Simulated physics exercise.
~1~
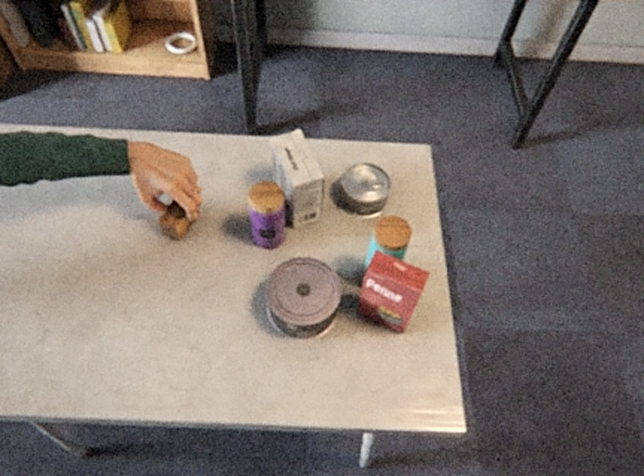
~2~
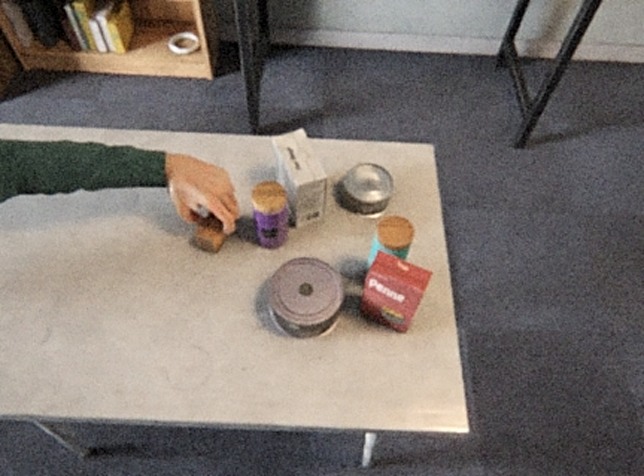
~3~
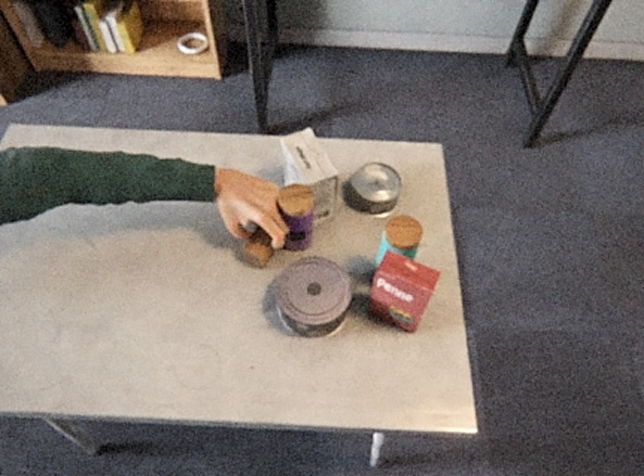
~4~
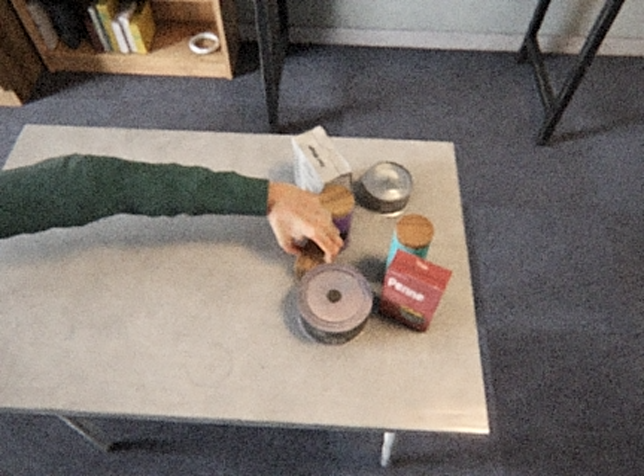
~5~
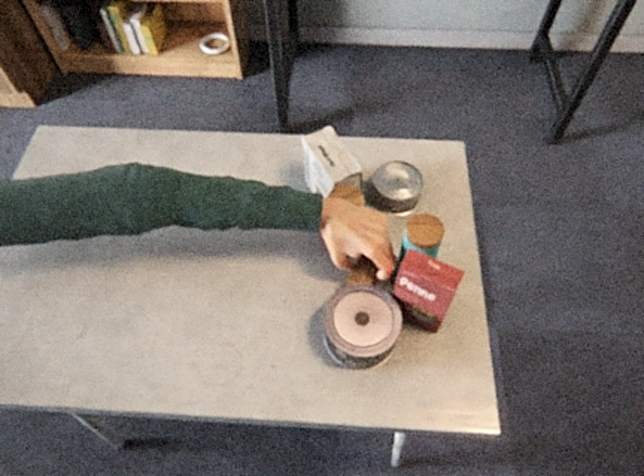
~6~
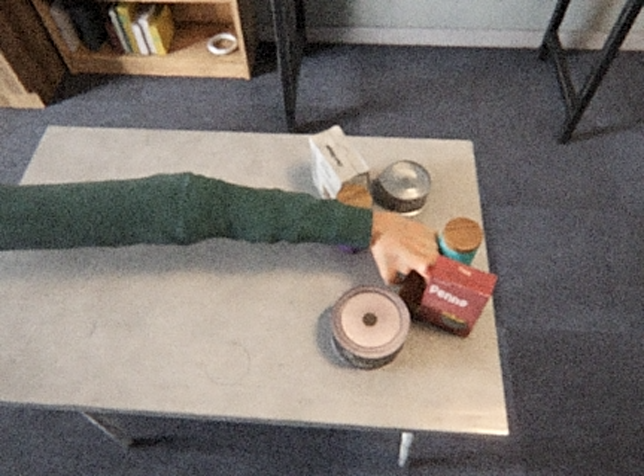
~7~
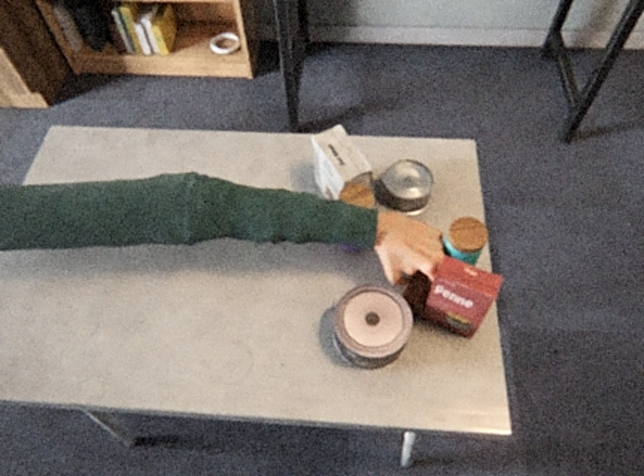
A hand in a green sleeve slides a small wooden block rightward across a table, pushing aside a purple jar and a round black tub, then nudging a turquoise jar and red packet, which end upright near the table's edge; the white packet and grey tub stay put.
